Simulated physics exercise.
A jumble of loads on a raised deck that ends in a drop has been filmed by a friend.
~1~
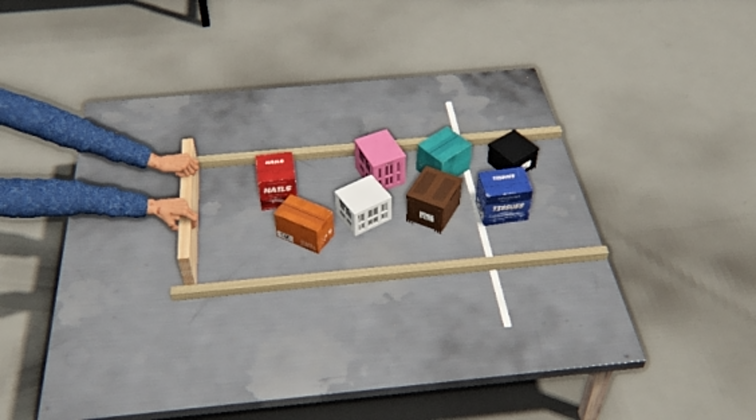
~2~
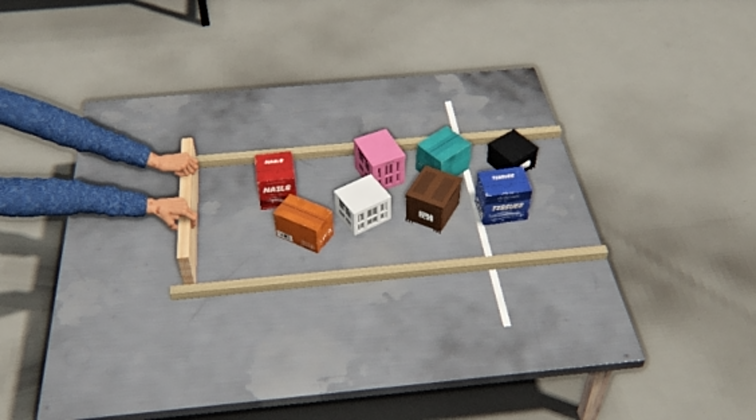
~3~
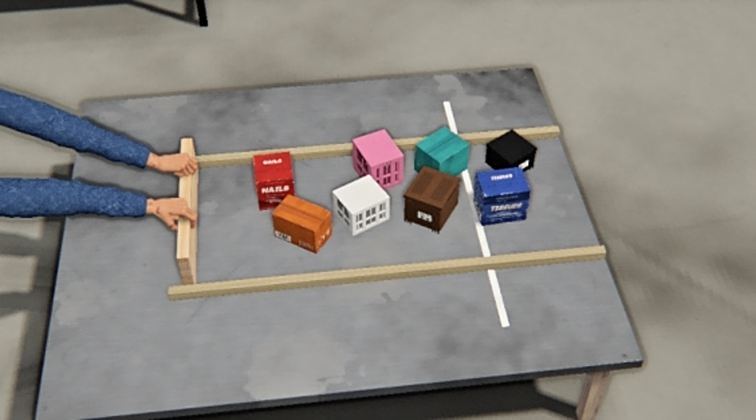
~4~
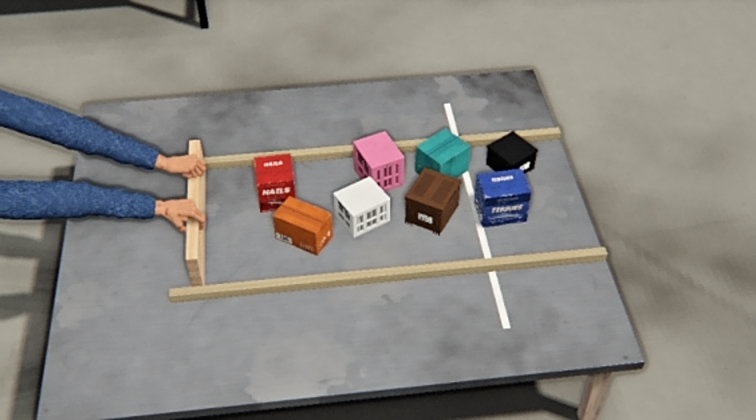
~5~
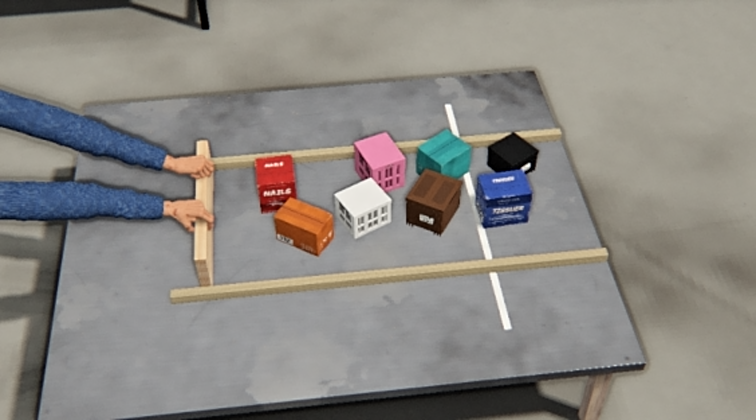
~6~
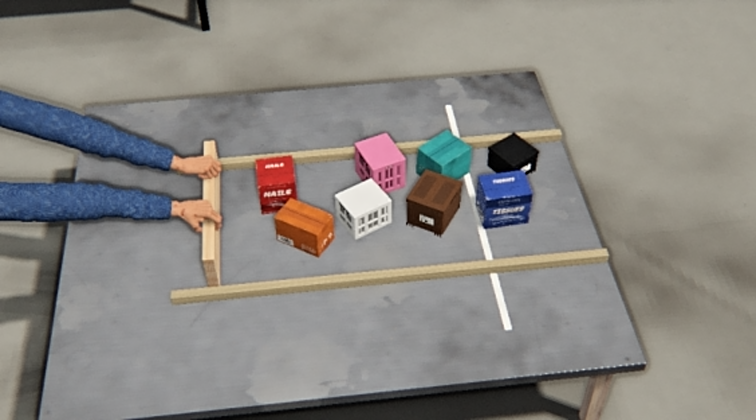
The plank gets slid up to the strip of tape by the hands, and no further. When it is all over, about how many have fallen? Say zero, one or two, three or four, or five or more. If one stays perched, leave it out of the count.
One or a pair drop.
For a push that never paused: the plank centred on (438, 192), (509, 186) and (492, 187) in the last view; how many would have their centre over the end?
Over the end: 0, 3, 3.
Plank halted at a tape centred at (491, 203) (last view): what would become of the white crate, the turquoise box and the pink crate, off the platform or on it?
Taking them in turn: White crate is still there, turquoise box ends up off it, pink crate is still there.
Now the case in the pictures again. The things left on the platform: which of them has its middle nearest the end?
The turquoise box, that one.
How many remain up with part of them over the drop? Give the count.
In total, 1 of them.
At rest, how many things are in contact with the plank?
2 of them.
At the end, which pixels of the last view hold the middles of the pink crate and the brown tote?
Final centres, first then second: (518, 149), (556, 203).
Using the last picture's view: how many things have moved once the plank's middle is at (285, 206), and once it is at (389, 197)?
The count reaches 2 first and 8 second.
Soon after, none off yet; black tote at rest near (512, 159); blue box at rest near (504, 200); turquoise box at rest near (444, 160).
Then, none off yet; black tote at rest near (512, 159); blue box moving near (505, 199); turquoise box moved a little near (456, 160).
Further on, none off yet; black tote moved about its own width near (548, 154); blue box moved about its own width near (557, 200); turquoise box moved well along near (512, 160).
By the end, the number that fall off is one or two; fallen, blue box and black tote.
